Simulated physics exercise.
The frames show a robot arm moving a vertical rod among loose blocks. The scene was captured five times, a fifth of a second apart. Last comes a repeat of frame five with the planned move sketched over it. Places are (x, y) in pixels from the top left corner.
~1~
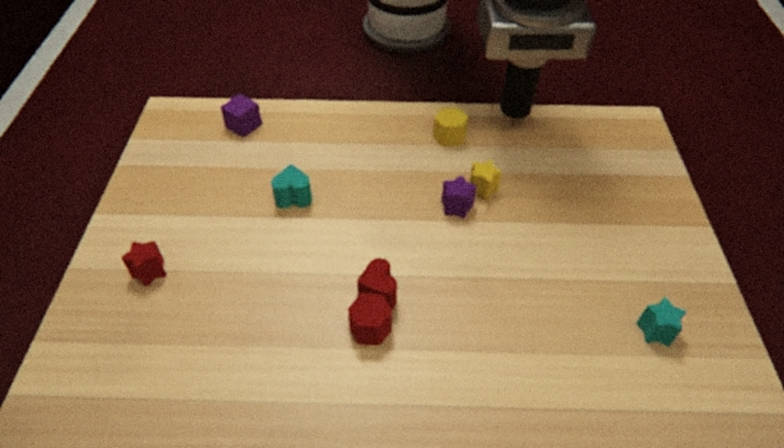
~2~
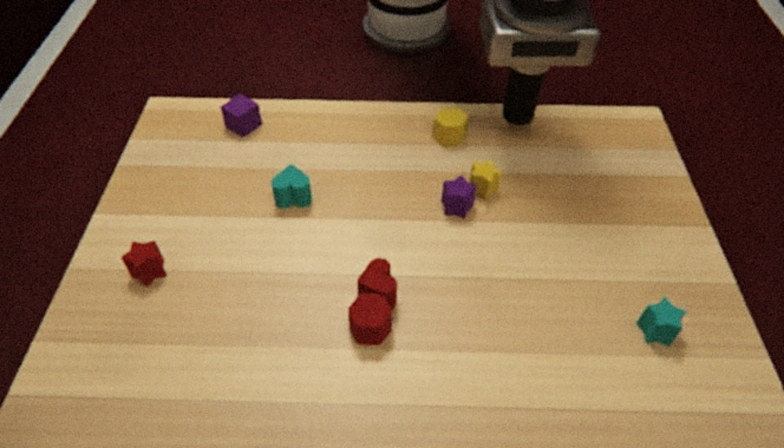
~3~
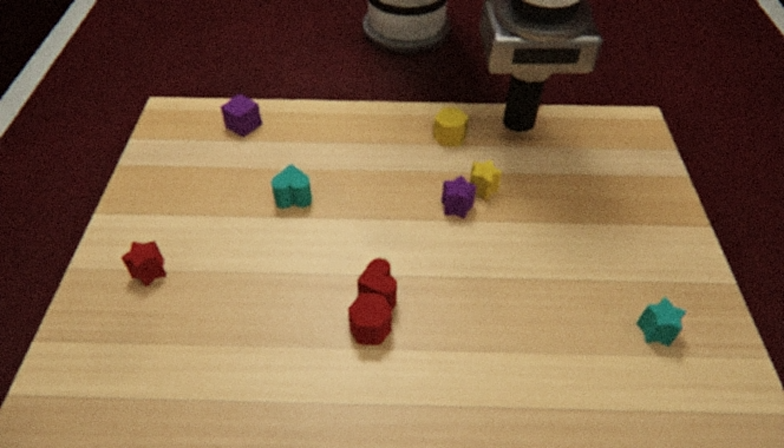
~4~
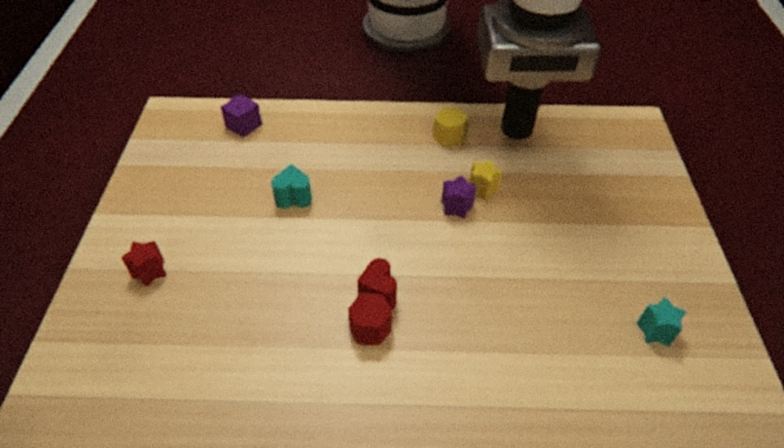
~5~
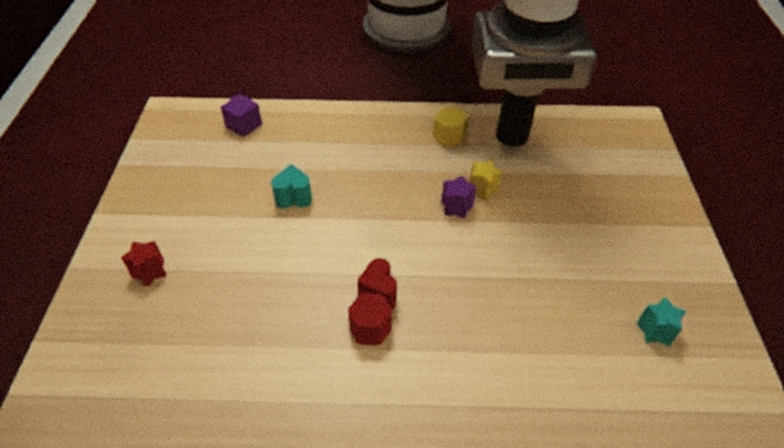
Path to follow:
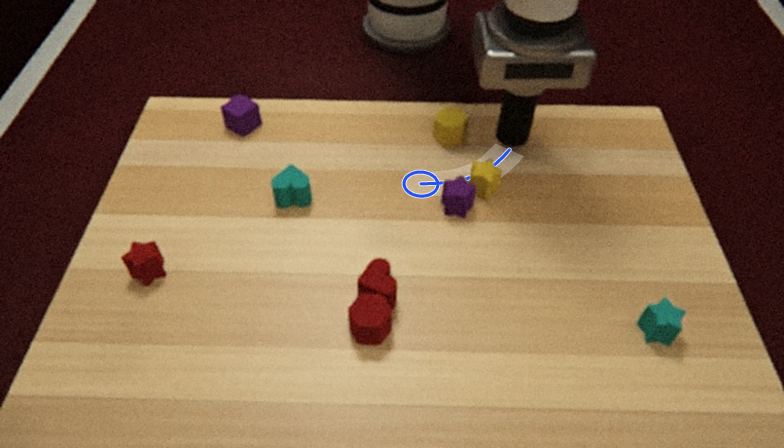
Robot arm edging its black rod slightly forward over a wooden table beside yellow blocks, the scattered colourful blocks staying still.
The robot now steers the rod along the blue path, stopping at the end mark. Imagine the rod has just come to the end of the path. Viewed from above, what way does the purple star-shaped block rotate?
Seen from above, clockwise.
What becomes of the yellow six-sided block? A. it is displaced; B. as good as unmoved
That would be B.
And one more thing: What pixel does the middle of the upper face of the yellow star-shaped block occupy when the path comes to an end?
At roughly (473, 179).
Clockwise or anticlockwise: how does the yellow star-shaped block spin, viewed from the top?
Counterclockwise rotation.
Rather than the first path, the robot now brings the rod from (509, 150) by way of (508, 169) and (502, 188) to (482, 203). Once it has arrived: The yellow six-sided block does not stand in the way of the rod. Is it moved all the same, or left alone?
The yellow six-sided block does not move.
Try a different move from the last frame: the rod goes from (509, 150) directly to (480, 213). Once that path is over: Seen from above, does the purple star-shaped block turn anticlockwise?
No
Drawn move, from (509, 150) over (489, 169) and (458, 181) to (421, 184).
The first path, step by step. One third of the way, rod at (491, 155); nothing pushed yet.
Two thirds of the way, rod at (459, 167); purple star-shaped block at (458, 196), turned 40° clockwise; yellow star-shaped block at (474, 180), turned 85° anticlockwise.
At the end, rod at (422, 170); yellow six-sided block still; purple star-shaped block at (459, 197), turned 40° clockwise; yellow star-shaped block at (473, 179), turned 95° anticlockwise.
